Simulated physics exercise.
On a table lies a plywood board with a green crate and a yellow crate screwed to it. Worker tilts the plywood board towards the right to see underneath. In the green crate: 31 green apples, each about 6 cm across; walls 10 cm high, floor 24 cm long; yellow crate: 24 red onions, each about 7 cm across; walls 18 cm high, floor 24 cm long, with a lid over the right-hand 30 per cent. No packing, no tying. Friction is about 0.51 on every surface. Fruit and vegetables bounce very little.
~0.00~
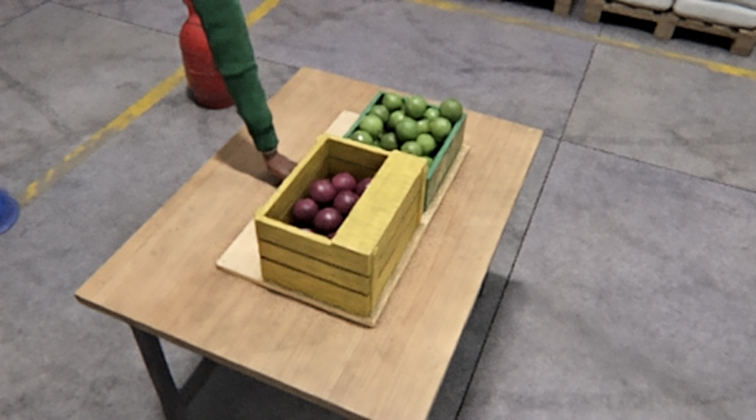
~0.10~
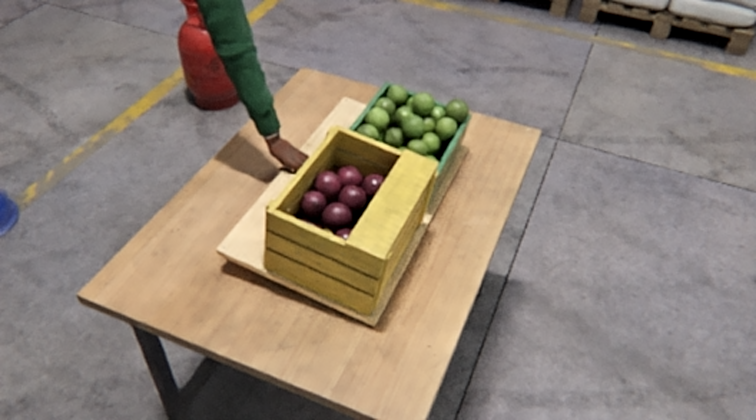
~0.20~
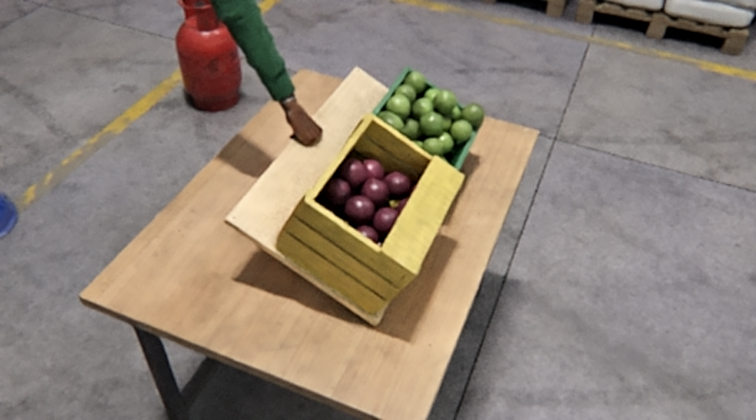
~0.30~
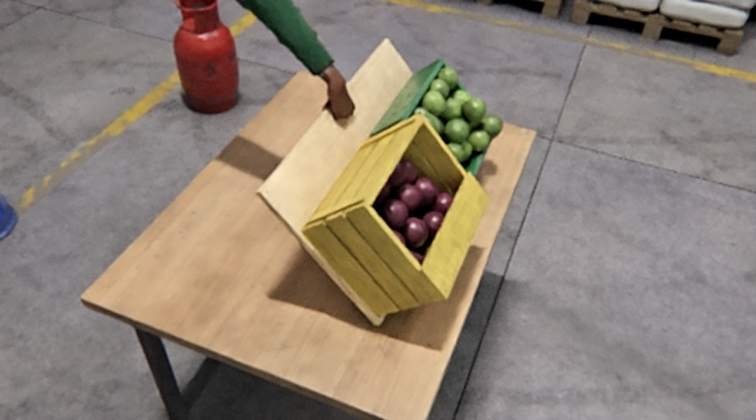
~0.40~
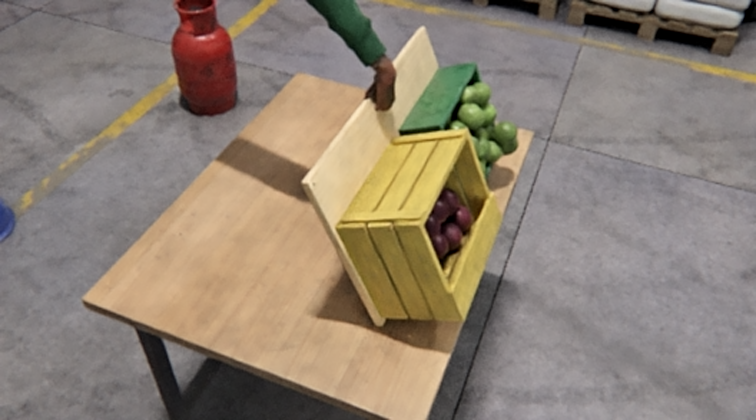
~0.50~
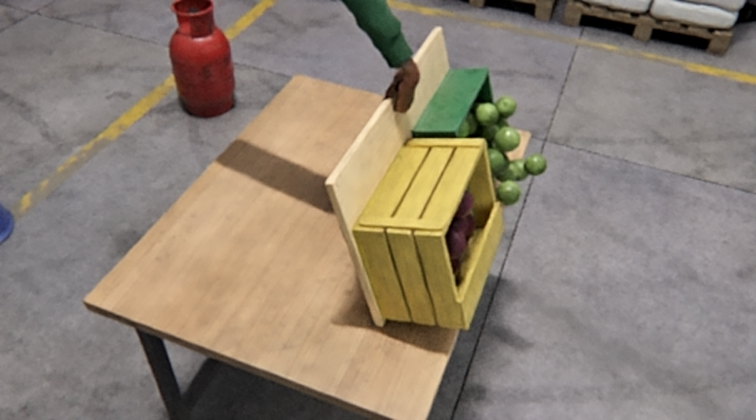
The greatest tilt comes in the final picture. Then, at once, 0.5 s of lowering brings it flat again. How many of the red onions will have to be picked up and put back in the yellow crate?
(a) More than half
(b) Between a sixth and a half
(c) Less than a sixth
c.
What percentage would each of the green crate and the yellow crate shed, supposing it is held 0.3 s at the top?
In that case you'd see green crate shed 50 percent of its load and yellow crate shed 0 percent.
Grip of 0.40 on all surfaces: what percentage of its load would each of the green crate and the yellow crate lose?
Green crate 40, yellow crate 10 per cent.
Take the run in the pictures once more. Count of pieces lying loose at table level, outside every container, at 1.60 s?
Roughly 3.
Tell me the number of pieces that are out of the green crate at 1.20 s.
The green crate is at around 18.
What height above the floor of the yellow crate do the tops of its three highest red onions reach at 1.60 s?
Around 14 centimetres high.
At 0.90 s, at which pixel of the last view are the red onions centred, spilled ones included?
Around (371, 231).
After 0.68 s, tilt 51°; green crate 18 in, 13 out and yellow crate 23 in, 1 out.
After 0.90 s, tilt 8°; green crate 13 in, 18 out and yellow crate 23 in, 1 out.
After 1.20 s, tilt 0°; green crate 13 in, 18 out and yellow crate 23 in, 1 out.
When it is over (at 1.60 s), green crate 13 in, 18 out and yellow crate 23 in, 1 out. Asked share, 1 of 24, 4 per cent.
